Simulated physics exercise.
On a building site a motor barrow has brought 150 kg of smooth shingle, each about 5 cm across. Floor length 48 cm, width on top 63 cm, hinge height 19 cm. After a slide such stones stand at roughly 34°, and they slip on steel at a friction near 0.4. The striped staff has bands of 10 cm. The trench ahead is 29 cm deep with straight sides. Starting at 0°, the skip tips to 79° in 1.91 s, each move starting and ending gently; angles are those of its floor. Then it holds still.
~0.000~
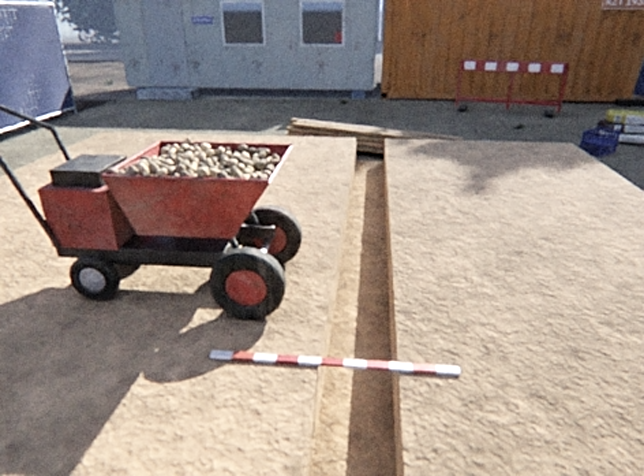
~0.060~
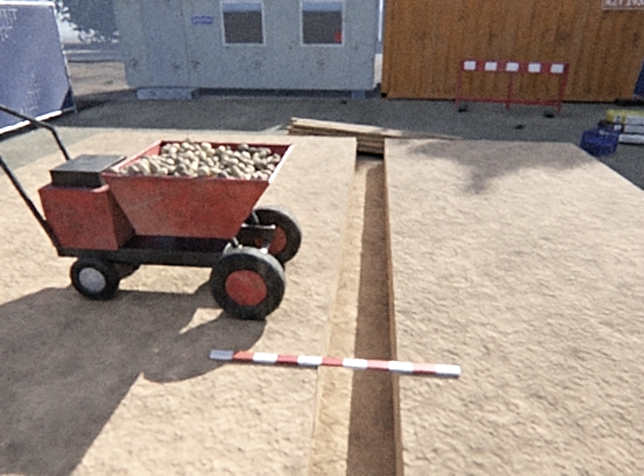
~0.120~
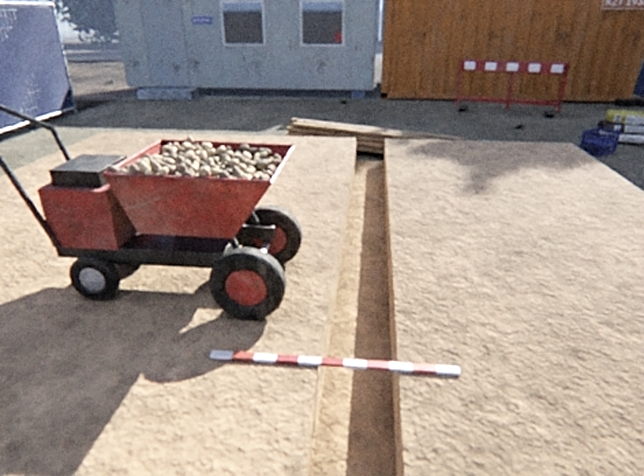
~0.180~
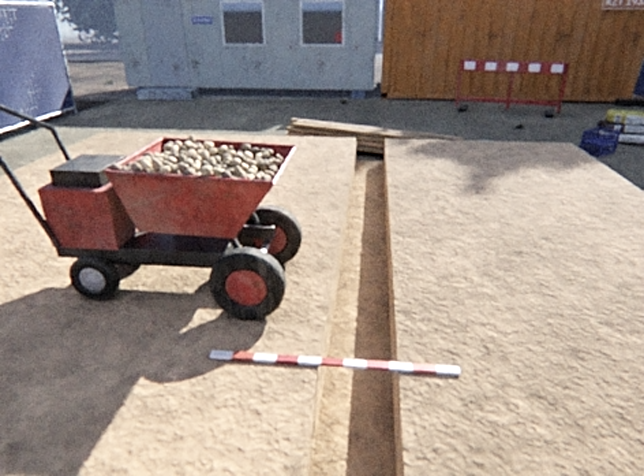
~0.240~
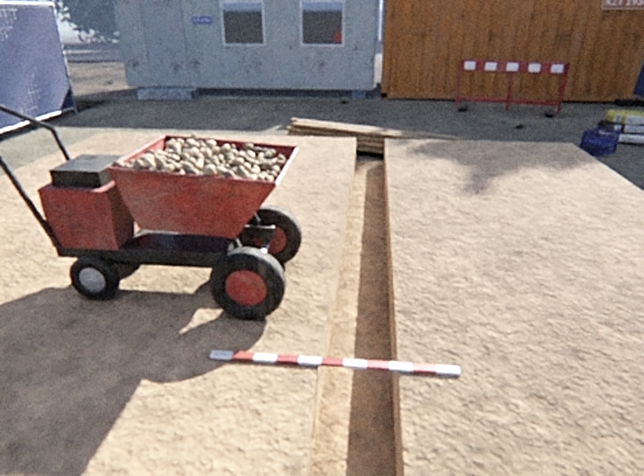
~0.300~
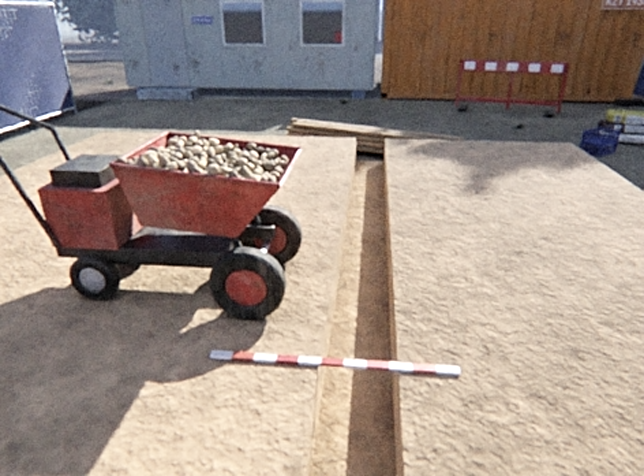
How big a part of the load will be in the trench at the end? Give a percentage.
About 51 per cent.
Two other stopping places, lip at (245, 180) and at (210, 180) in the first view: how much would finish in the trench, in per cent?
Near 80 per cent from the first place, 100 from the second.
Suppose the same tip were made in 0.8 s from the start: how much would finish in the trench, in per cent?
Then about 35 per cent.
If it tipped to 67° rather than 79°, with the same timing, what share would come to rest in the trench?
It would be near 60 per cent.
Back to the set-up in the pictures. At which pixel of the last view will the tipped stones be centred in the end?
Their middle is at about (389, 309).
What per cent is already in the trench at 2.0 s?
Some 30 per cent.
After 1.4 s the floor is at 67°; 92 % in the skip, 7 % in the trench, 1 % past the trench; the foremost stones are at (401, 282).
After 2.0 s the floor is at 79°; 22 % in the skip, 32 % in the trench, 46 % past the trench; the foremost stones are at (552, 306).
After 2.4 s the floor is at 79°; 5 % in the skip, 44 % in the trench, 51 % past the trench; the foremost stones are at (603, 301).
After 4.3 s the floor is at 79°; 0 % in the skip, 51 % in the trench, 49 % past the trench; the foremost stones are at (606, 278).
